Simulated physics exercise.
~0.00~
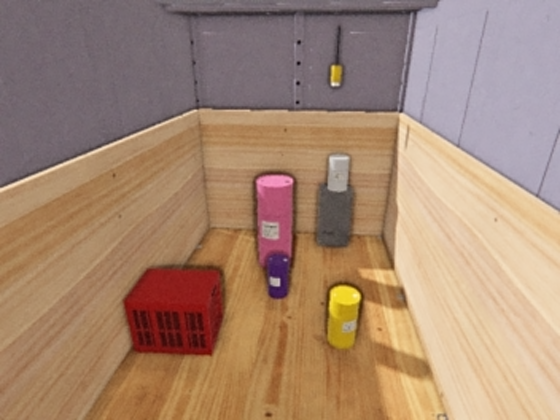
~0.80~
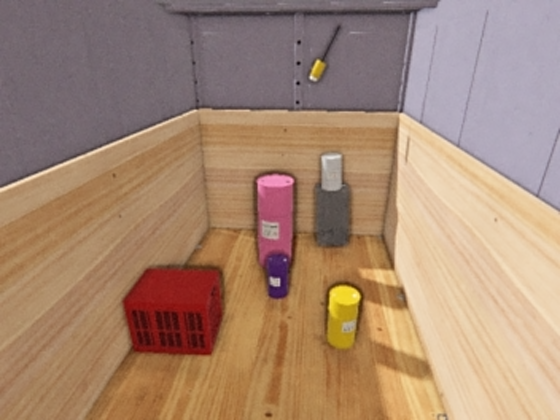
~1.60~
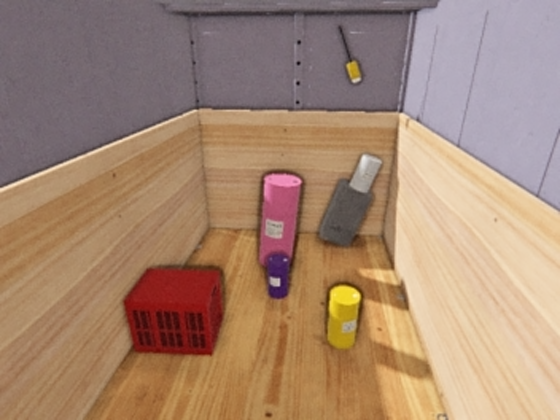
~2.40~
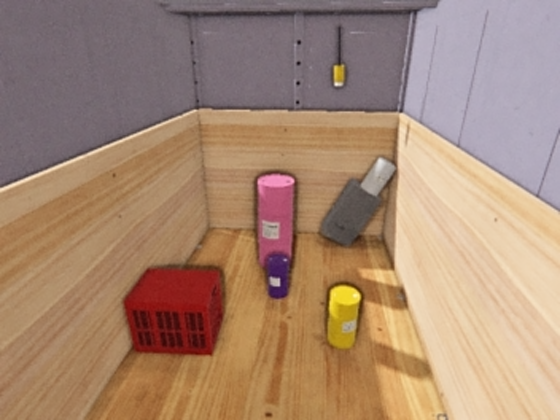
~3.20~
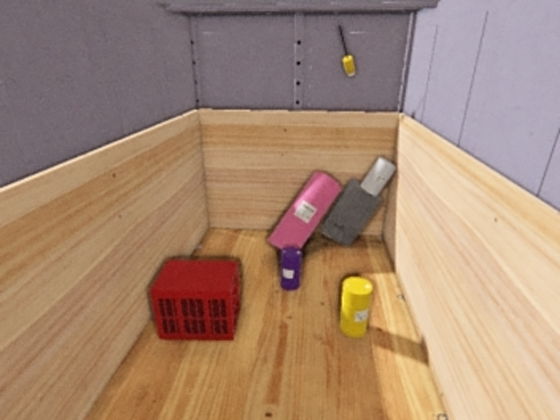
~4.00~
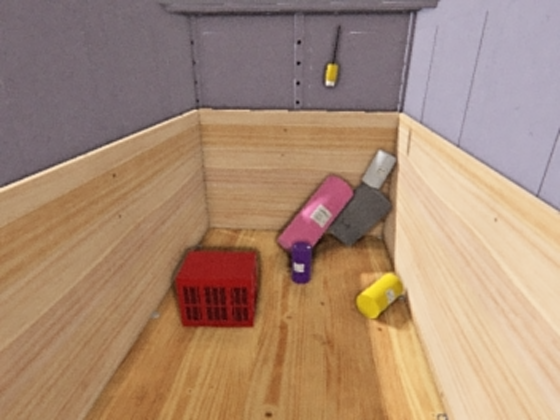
A tall pink drum stands near the back of a wood-lined load bay, seen from a fixed spot looking towards the cab. Beside it on the right is a grey box topped by a white canister, with a small purple canister in front, a yellow canister at front right and a red chest at left. A hanging yellow-handled tool swings as the grey box and white canister tilt right. Next the pink drum leans over towards them, while the chest and smaller canisters shift right and backwards. Finally the yellow canister lies tipped over, the drum and box slump rightward, and the purple canister remains upright.
